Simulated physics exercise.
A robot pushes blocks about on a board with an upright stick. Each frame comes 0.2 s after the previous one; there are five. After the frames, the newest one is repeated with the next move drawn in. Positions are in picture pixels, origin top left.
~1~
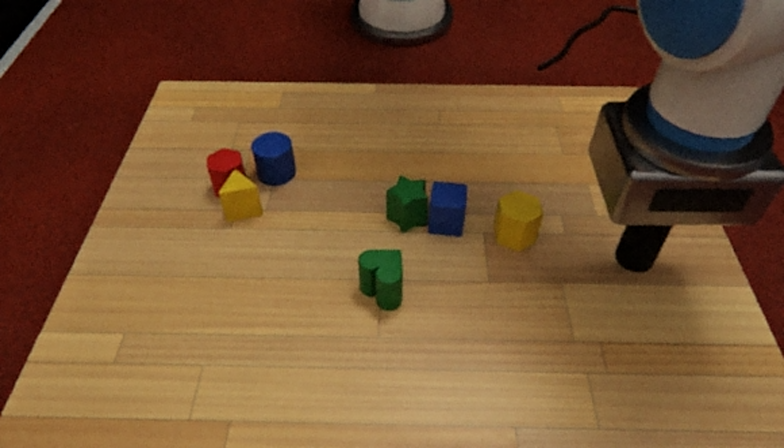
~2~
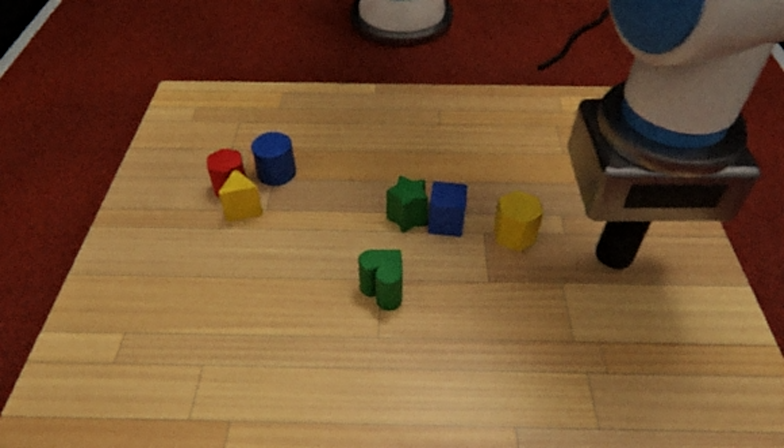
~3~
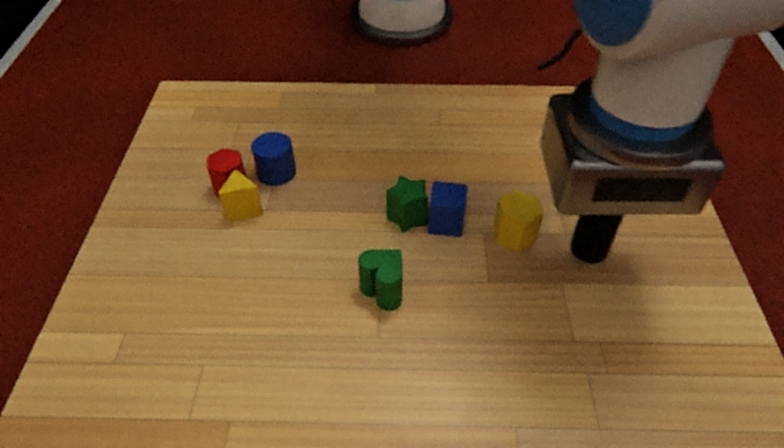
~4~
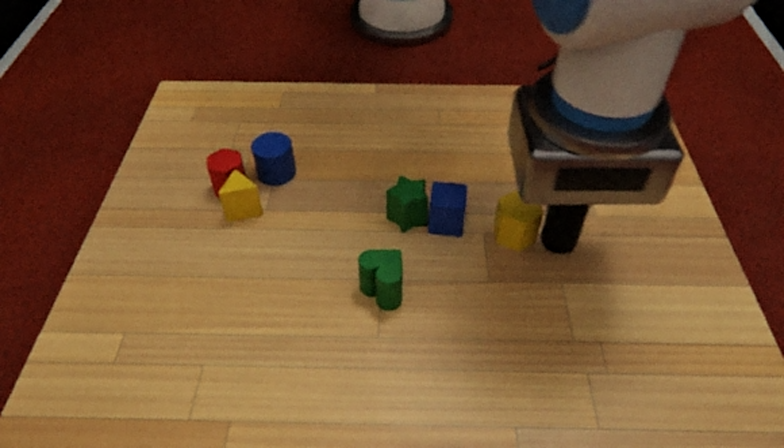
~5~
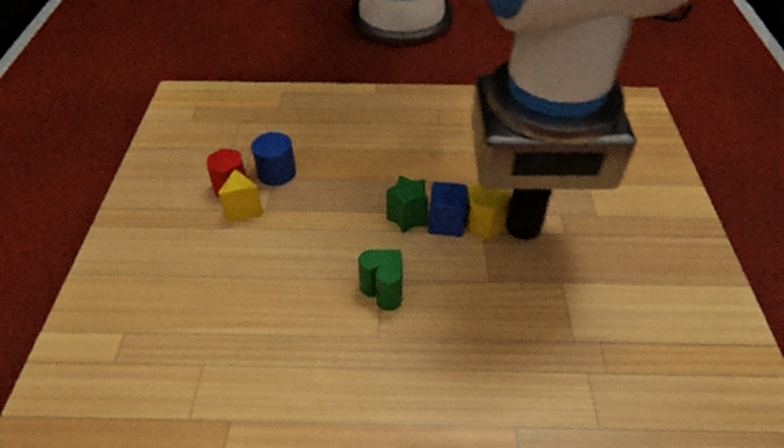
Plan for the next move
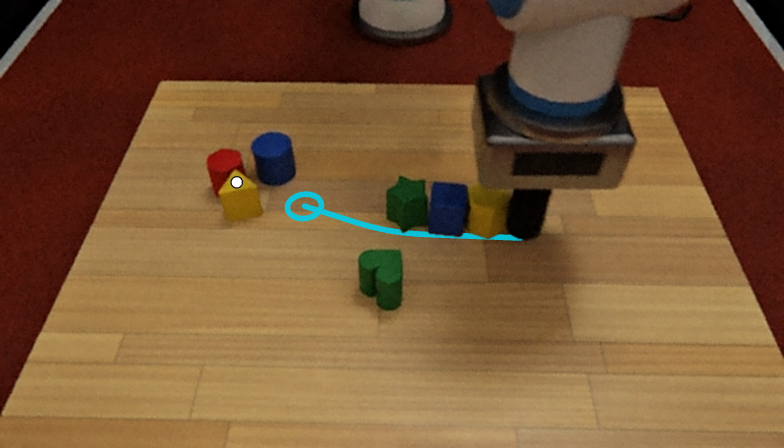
In the video, a robot arm moves an upright black stick leftward across a wooden board of colored blocks, then pushes the yellow hexagonal block left until it sits against the blue block beside the green star.
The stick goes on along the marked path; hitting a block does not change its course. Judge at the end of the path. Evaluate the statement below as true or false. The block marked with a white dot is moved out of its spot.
False.
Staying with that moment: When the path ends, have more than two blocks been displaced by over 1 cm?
It seems so.
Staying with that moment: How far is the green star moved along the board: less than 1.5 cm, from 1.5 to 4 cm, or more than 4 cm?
Moves over 4 cm.
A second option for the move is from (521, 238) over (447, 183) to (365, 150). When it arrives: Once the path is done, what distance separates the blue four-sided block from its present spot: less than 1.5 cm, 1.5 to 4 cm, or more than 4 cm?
It will move between 1.5 and 4 cm.
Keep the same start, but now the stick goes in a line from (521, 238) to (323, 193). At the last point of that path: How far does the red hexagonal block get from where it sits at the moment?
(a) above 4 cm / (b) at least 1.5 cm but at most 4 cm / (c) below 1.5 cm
Option c.
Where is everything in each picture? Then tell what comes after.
In the first frame, stick's lower end at (634, 258); yellow three-sided block at (237, 182); green star at (409, 189); blue four-sided block at (449, 194); yellow hexagonal block at (521, 206).
In the second frame, stick at (614, 255); blocks still.
In the third frame, stick at (589, 249); blocks still.
In the fourth frame, stick at (558, 240); blocks still.
In the fifth frame, stick at (524, 227); yellow three-sided block at (237, 182); green star at (409, 189); blue four-sided block at (449, 194); yellow hexagonal block at (489, 194).
Drawn move, from (521, 238) by way of (407, 233) to (304, 206); the dot is on the yellow three-sided block.
The first path, step by step. One third of the way, stick at (445, 224); green star at (363, 182); blue four-sided block at (399, 184), turned 15° anticlockwise; yellow hexagonal block at (439, 180), turned 80° clockwise.
Two thirds of the way, stick at (369, 215); green star at (351, 177); blue four-sided block at (391, 175); yellow hexagonal block at (438, 178), turned 90° clockwise.
At the end, stick at (303, 195); yellow three-sided block still; green star at (329, 161), turned 55° clockwise; blue four-sided block at (391, 175); yellow hexagonal block at (438, 178), turned 90° clockwise.
